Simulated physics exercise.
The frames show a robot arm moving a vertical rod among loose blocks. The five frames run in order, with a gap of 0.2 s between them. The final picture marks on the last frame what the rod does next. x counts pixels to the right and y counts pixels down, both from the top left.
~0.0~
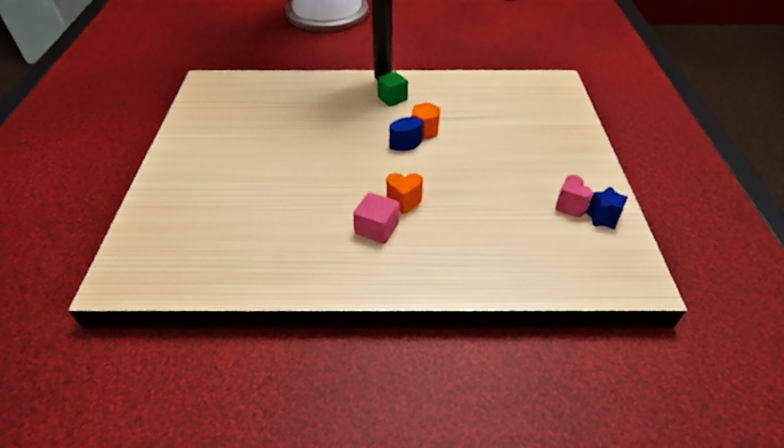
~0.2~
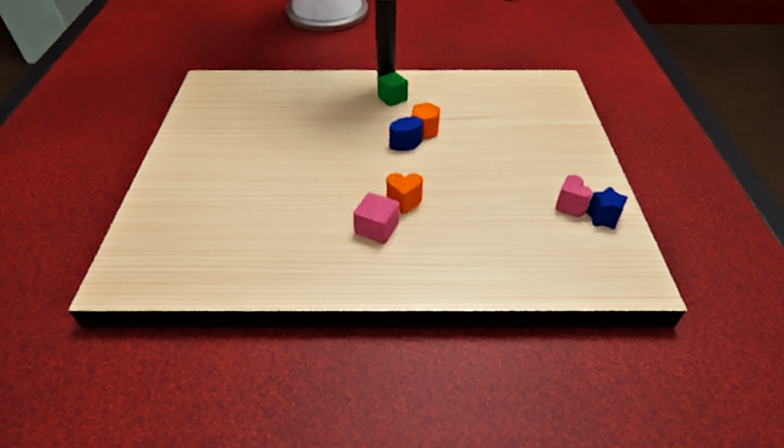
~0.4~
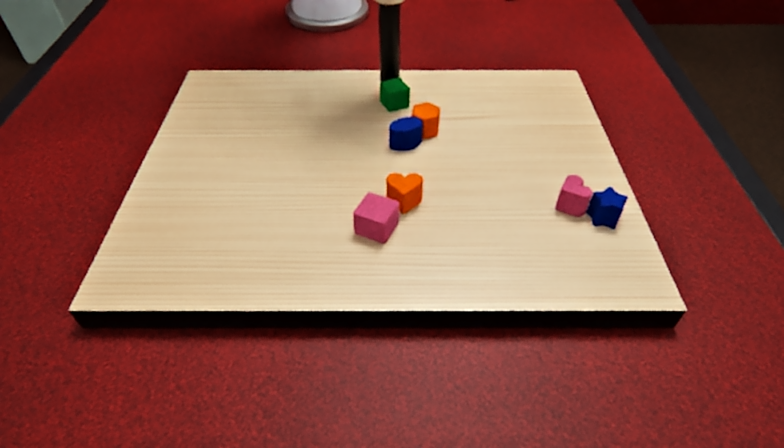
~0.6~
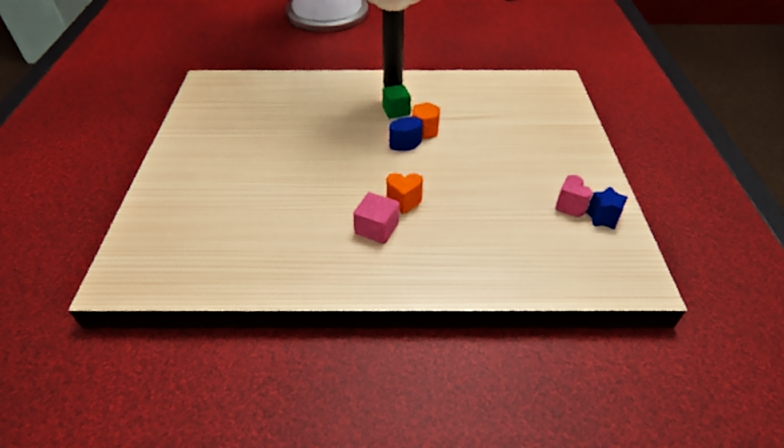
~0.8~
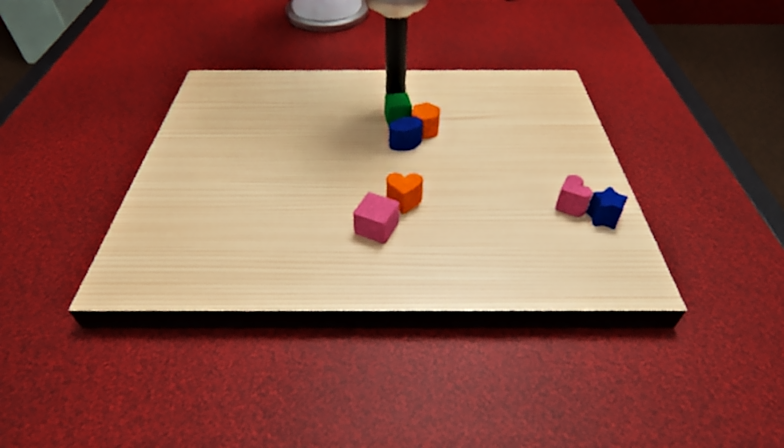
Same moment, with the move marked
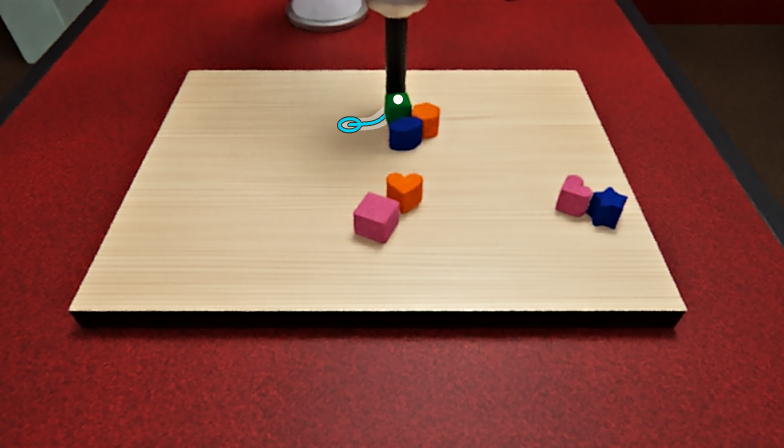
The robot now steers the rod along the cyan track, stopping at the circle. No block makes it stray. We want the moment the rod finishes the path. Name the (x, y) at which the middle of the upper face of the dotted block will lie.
I'd place it at (395, 110), taking the centre of its top.
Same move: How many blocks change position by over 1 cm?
Most likely one.
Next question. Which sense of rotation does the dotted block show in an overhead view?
Viewed from the top, it goes anticlockwise.
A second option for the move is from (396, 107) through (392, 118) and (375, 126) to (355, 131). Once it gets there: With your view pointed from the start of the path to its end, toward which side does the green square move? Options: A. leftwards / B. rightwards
The one that fits is A, leftwards.
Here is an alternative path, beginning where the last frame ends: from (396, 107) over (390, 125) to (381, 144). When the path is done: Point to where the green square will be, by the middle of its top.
In the picture, it is at (396, 137).
The line goes from (396, 107) through (385, 116) and (370, 123) to (350, 125); the dot is on the green square.
What follows on the original path. Halfway along, rod at (378, 115); green square at (395, 110), turned 35° anticlockwise.
At the end, rod at (349, 119); green square at (395, 110), turned 35° anticlockwise; orange hexagon unmoved.
